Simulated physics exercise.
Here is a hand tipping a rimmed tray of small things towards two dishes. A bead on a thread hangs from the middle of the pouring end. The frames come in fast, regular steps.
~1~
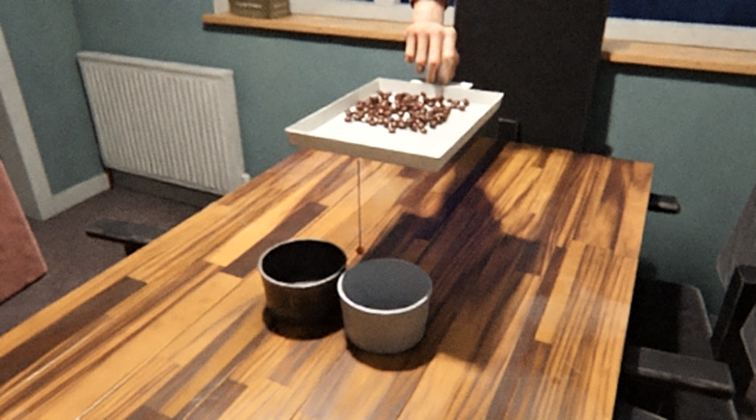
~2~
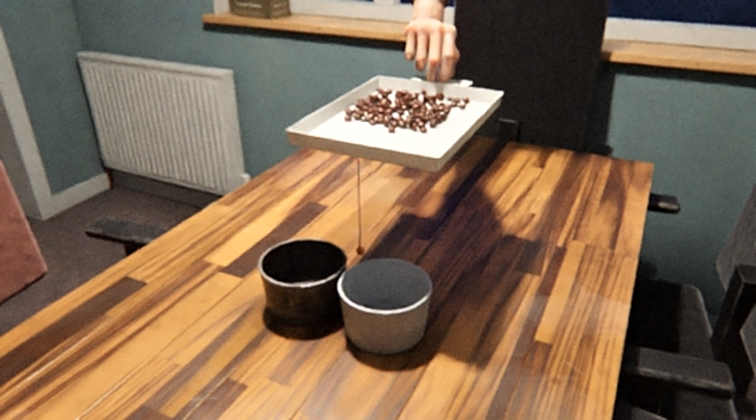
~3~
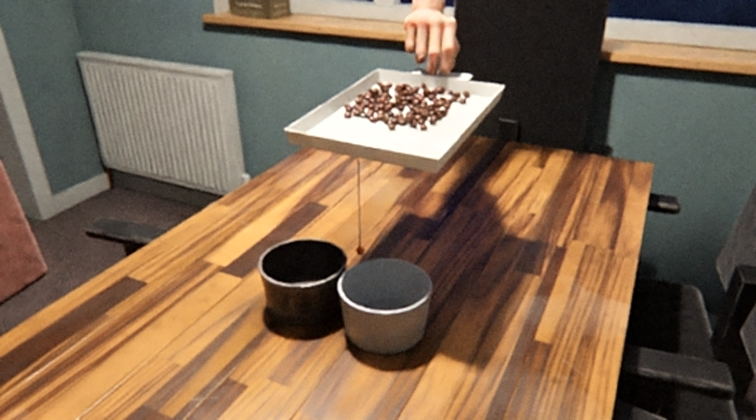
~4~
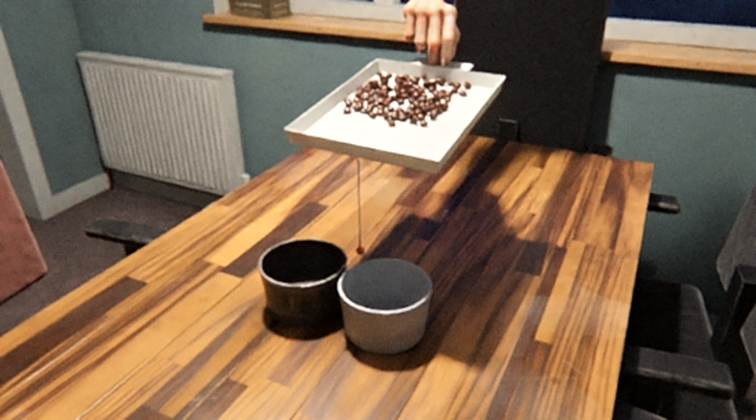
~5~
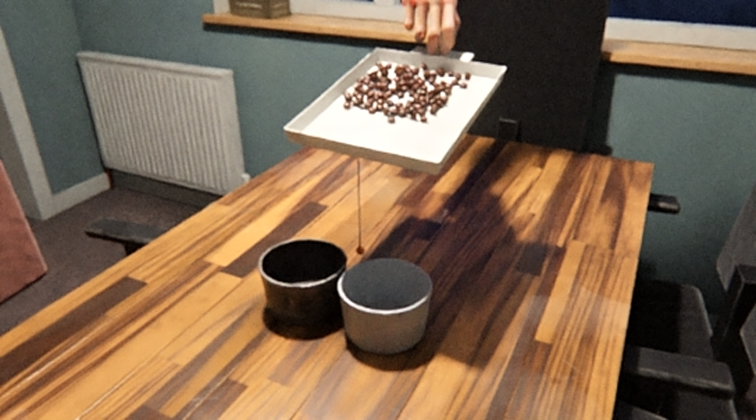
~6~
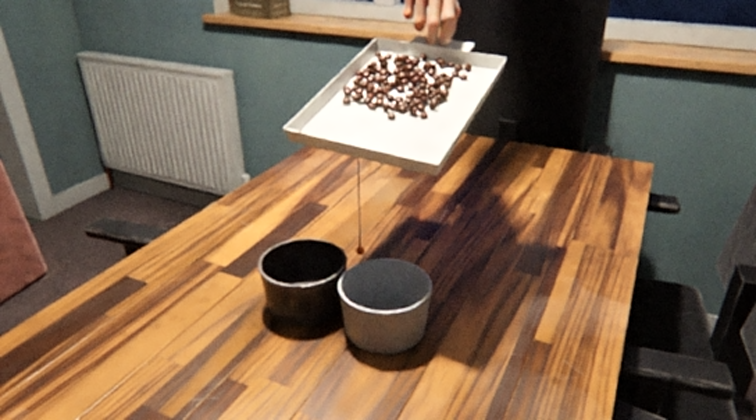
A hand at the far end of a white rimmed tray raises that end steadily after a nearly still start, slanting the tray towards the viewer and slightly down to the right, while its small brown pieces stay clustered. Below, a black dish sits left of a grey one on a striped wooden table, near a thread with a bead. The unmoving view looks down across a teal-walled room with a white radiator.
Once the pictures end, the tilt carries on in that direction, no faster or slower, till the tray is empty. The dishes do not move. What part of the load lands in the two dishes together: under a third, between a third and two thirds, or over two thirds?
They take over two thirds between them.
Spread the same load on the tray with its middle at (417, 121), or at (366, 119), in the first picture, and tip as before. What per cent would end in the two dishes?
About 70 and 70 per cent.
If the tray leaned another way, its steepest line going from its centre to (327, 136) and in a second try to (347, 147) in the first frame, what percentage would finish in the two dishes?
About 60 and 90 per cent.
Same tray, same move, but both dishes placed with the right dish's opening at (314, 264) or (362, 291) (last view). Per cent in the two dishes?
Roughly 20 per cent, and 70 per cent.
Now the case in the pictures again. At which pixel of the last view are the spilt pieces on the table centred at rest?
Near (379, 398).
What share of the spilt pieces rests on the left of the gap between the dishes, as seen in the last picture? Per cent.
Close to 40 per cent.
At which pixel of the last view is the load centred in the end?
Near (382, 327).
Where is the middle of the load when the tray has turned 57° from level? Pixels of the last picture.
Near (381, 150).
Soon after the last picture, tray tipped steeply; nearly all on the tray; a small part in the air.
A little later, tray tipped right over; about two thirds on the tray; about a quarter in the right dish; a stray few in the left dish; a small part outside both; a small part in the air.
Later still, tray tipped past a quarter turn; about two thirds in the right dish; a small part in the left dish; about a quarter outside both.
At rest, tray tipped past a quarter turn; about two thirds in the right dish; a small part in the left dish; about a quarter outside both.
